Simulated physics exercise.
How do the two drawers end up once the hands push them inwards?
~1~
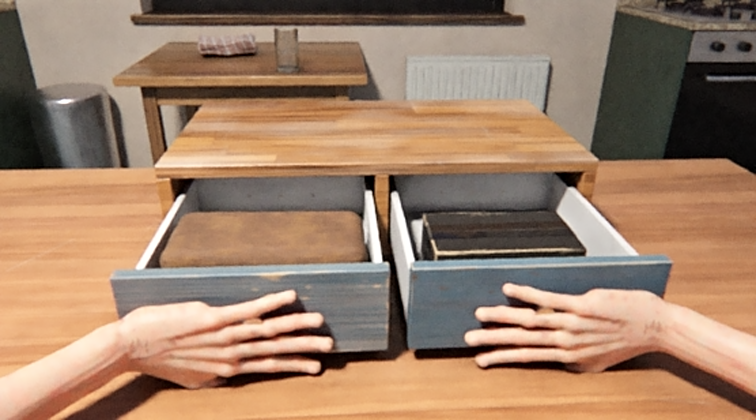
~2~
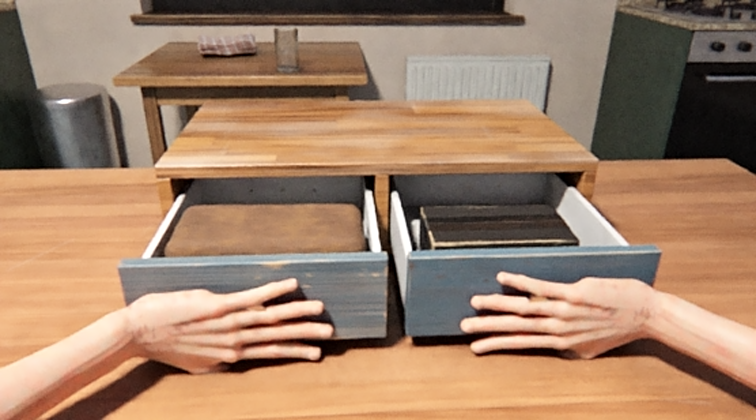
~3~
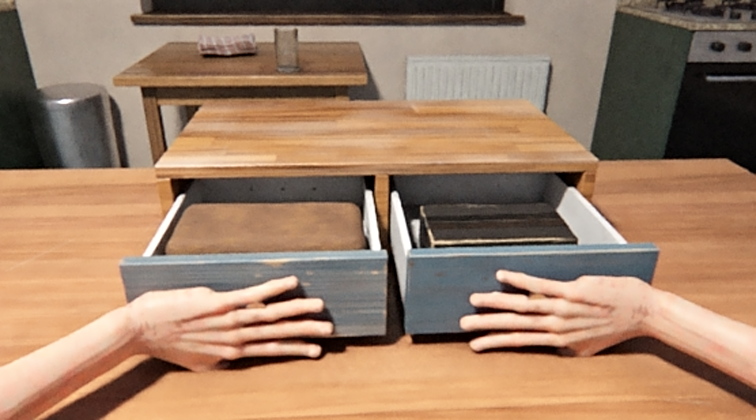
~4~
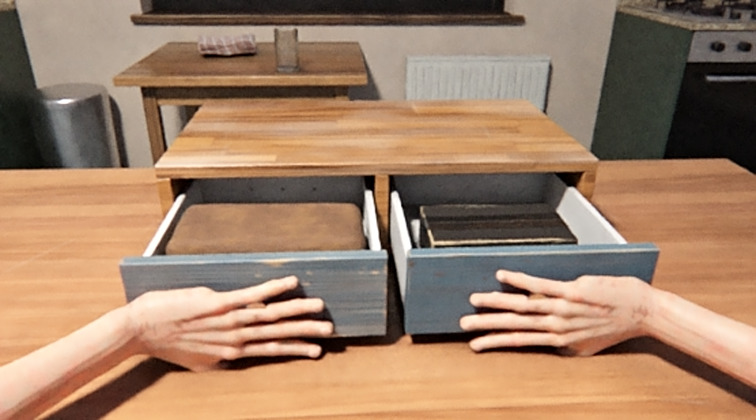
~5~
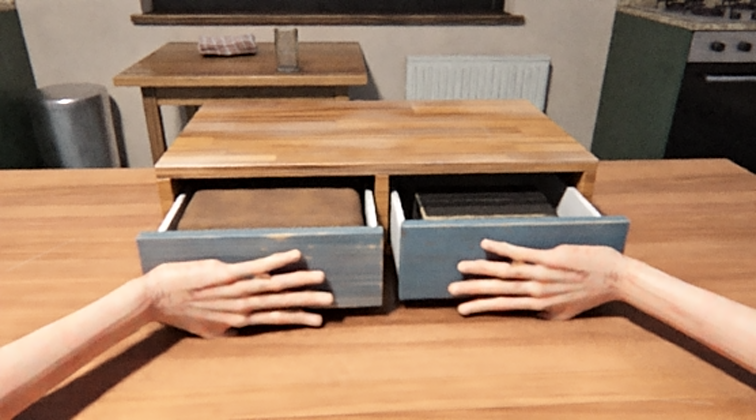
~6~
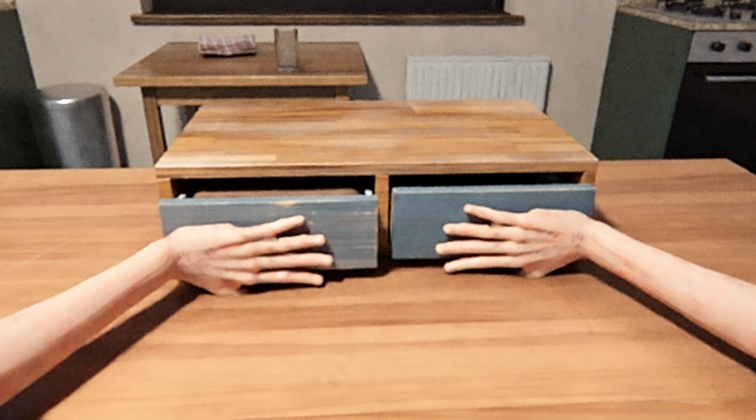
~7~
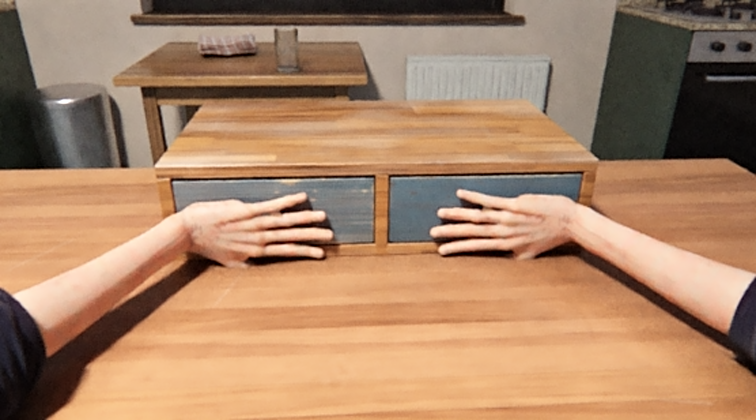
Both drawers close completely. The left one and the right one each slide all the way into the cabinet without jamming.
In a kitchen, seen from a wooden tabletop looking across the room, a low wooden cabinet stands with its two blue-fronted drawers open side by side. A brown, loaf-like block lies in the left drawer and a flat black box in the right, while a smaller table, a radiator and a metal bin stand behind. Two hands rest on the drawer fronts, ease them in slightly, then pause. They push again, and both drawers slide inwards together, carrying their contents out of sight. Finally both drawers are fully shut, with the hands still against the fronts.
